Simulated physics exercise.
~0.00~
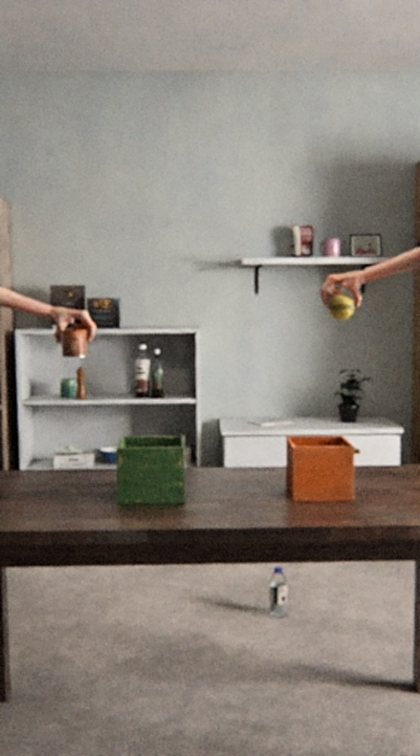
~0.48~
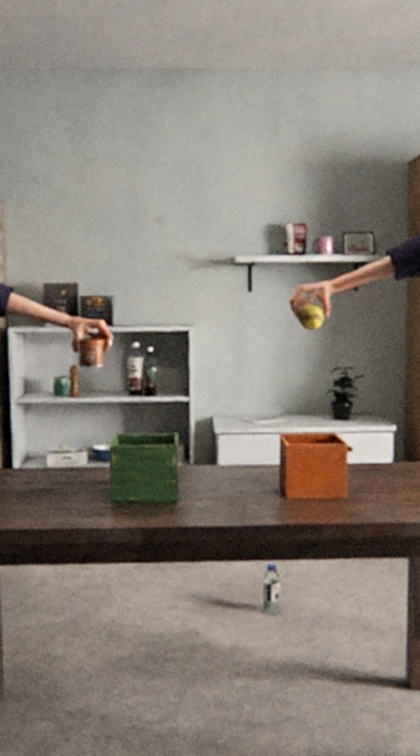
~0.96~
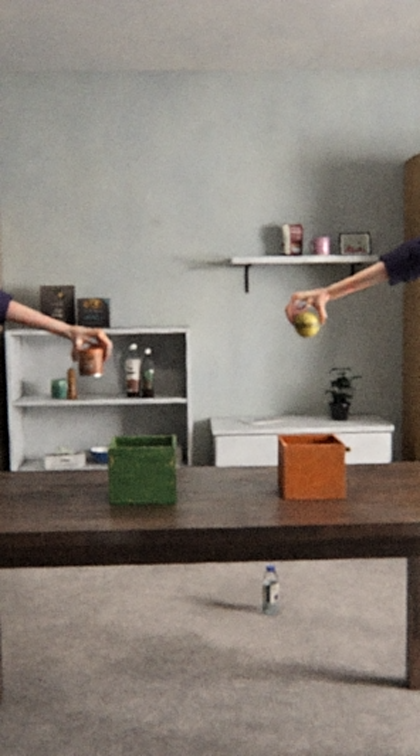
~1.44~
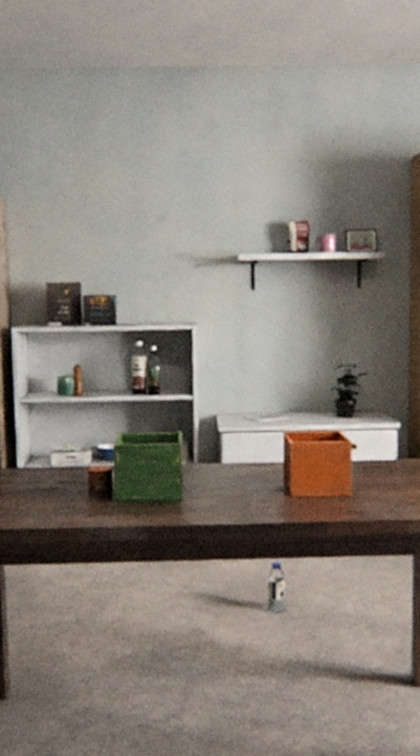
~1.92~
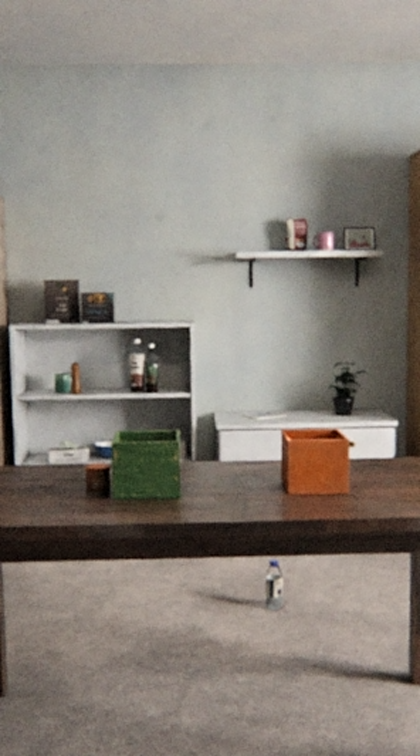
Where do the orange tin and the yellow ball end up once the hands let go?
The orange tin misses the green crate and ends up on the table just to its left. The yellow ball lands in the orange box, out of sight.
Two hands reached in from either side, moving an orange tin and a yellow ball inward above a green crate and an orange box, then let go; the tin ended up on the table left of the crate, while the ball dropped into the box.
